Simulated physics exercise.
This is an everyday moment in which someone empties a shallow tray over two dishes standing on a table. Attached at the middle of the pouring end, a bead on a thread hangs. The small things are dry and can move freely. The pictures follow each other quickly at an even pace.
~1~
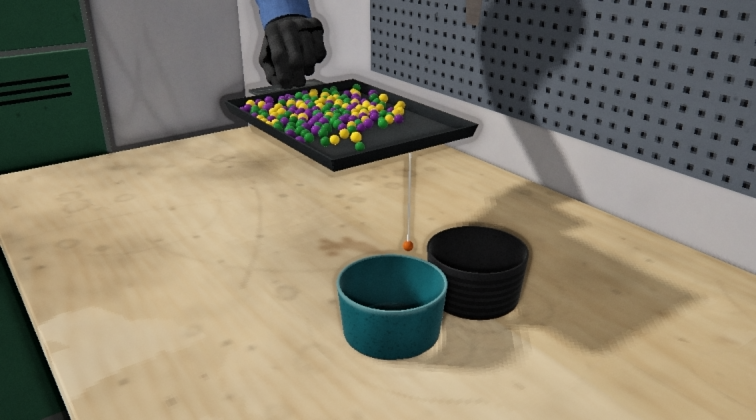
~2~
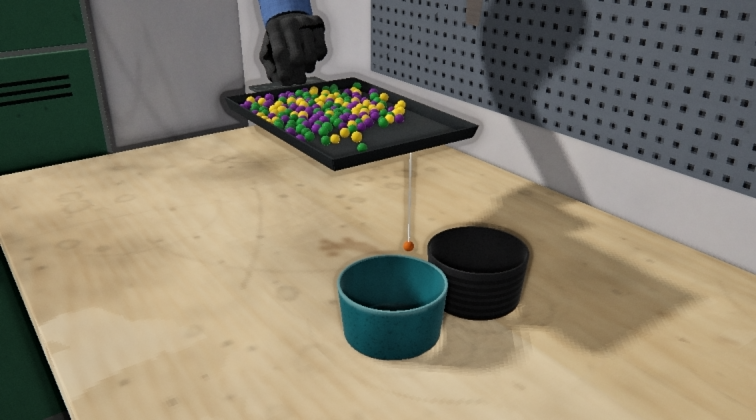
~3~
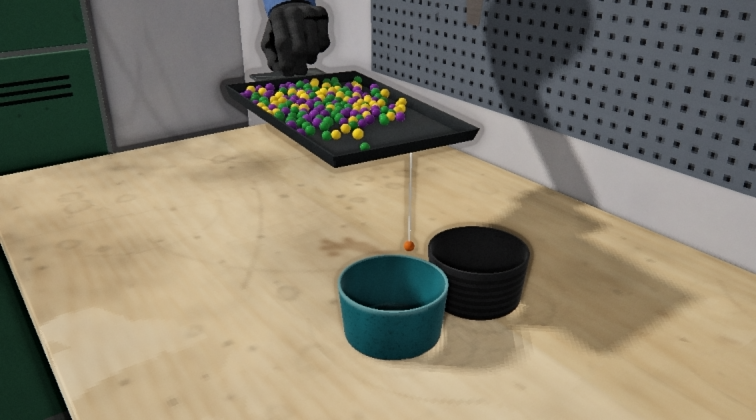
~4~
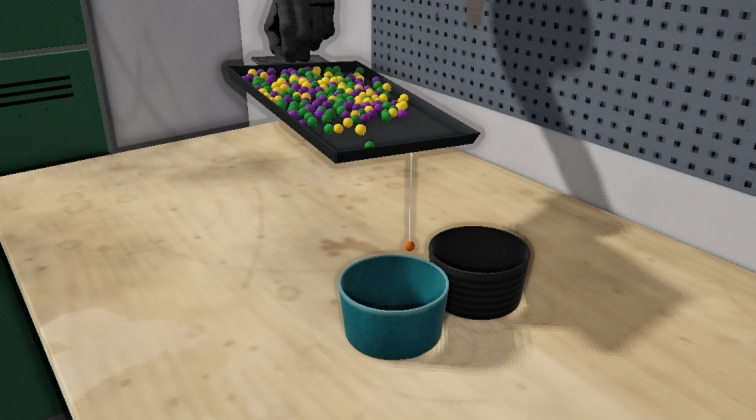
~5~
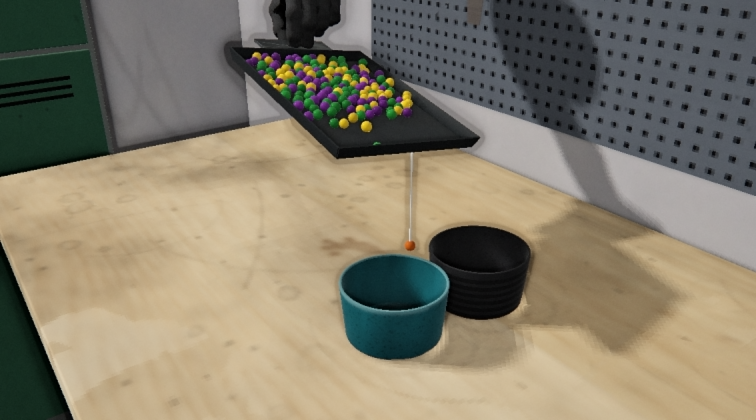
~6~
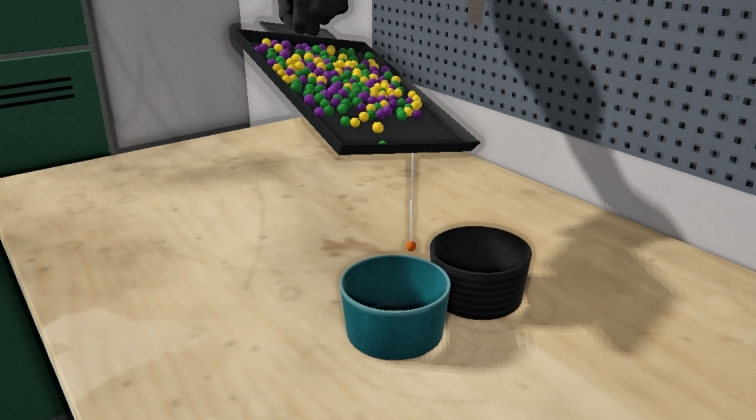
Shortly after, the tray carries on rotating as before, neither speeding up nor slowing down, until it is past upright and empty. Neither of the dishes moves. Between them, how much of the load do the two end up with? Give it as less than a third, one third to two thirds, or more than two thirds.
The two end up with more than two thirds of the load.
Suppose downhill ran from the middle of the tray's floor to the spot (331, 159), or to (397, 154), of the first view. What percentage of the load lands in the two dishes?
Roughly 40 % in the first case and 50 % in the second.
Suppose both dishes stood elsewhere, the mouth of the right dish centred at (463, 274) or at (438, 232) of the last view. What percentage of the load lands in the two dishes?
Trial 1 20%, trial 2 30%.
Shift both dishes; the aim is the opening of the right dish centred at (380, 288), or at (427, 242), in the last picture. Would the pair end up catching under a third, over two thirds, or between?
Where the dishes stand first, under a third; where they stand second, less than a third.
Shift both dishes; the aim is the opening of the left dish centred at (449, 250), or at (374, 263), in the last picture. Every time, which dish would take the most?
First placement: The leftmost one; second placement: The rightmost one.
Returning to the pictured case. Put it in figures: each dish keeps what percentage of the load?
Share at the end - left dish ~ 0 %, right dish ~ 80 %.
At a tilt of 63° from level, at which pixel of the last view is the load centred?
Centre estimate: (469, 175).
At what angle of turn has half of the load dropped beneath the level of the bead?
Around 70° at that moment.
Soon, tray tipped steeply; about half on the tray; a stray few in the left dish; about a quarter in the right dish; a small part outside both; about a quarter in the air.
A while on, tray tipped right over; a stray few on the tray; a stray few in the left dish; most in the right dish; about a quarter outside both; a stray few in the air.
Towards the end, tray tipped past a quarter turn; a stray few in the left dish; most in the right dish; about a quarter outside both.
Finally, tray tipped past a quarter turn; a stray few in the left dish; most in the right dish; about a quarter outside both.
